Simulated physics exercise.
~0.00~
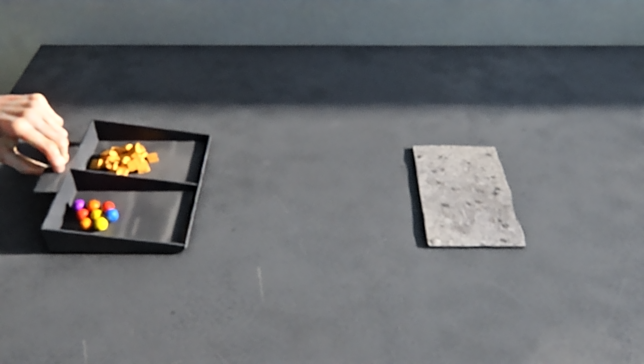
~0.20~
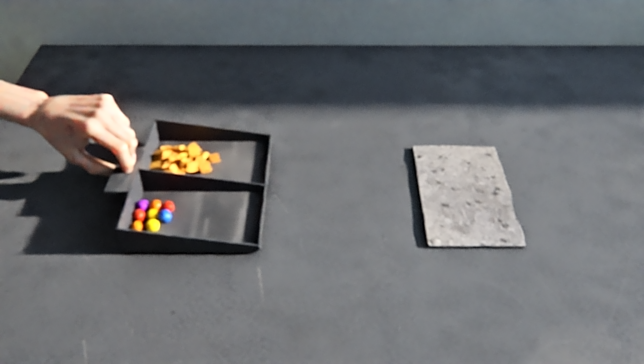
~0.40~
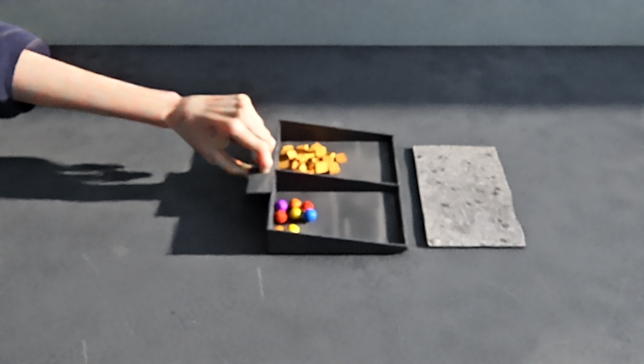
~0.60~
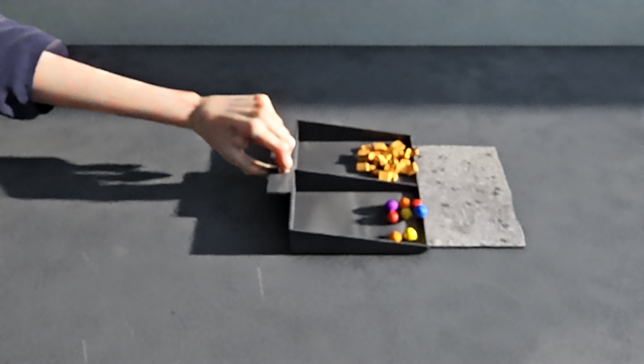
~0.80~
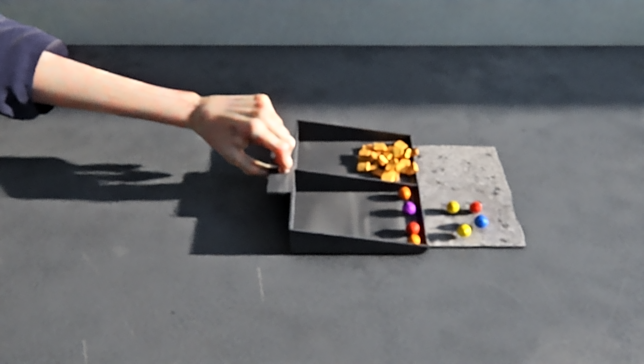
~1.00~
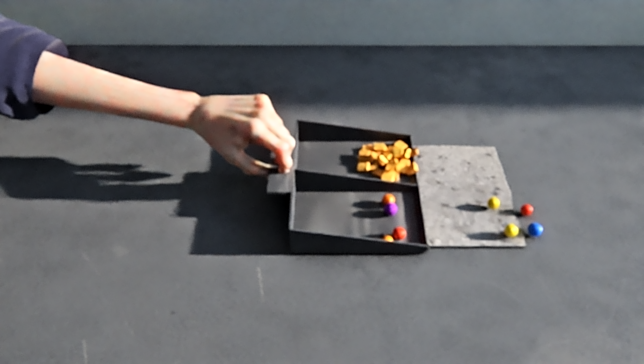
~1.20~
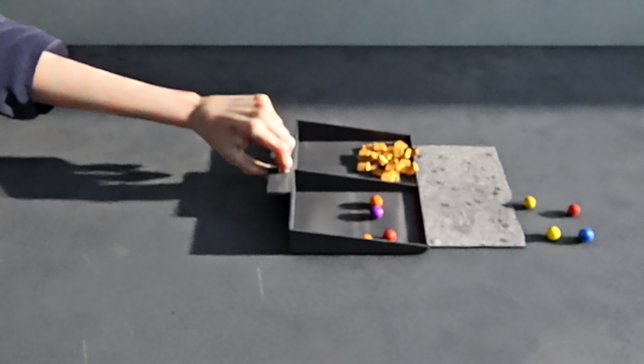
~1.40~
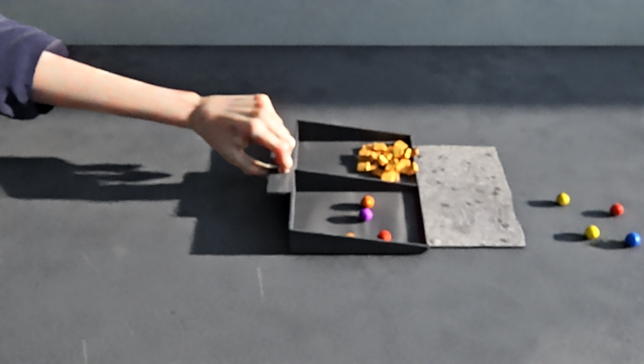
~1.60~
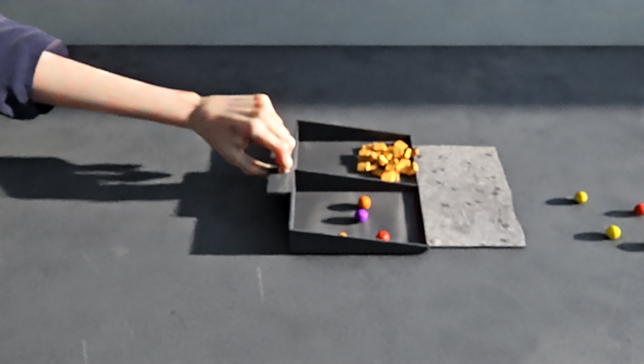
A hand slides a divided tray into a slab, and some colourful balls roll out rightward.
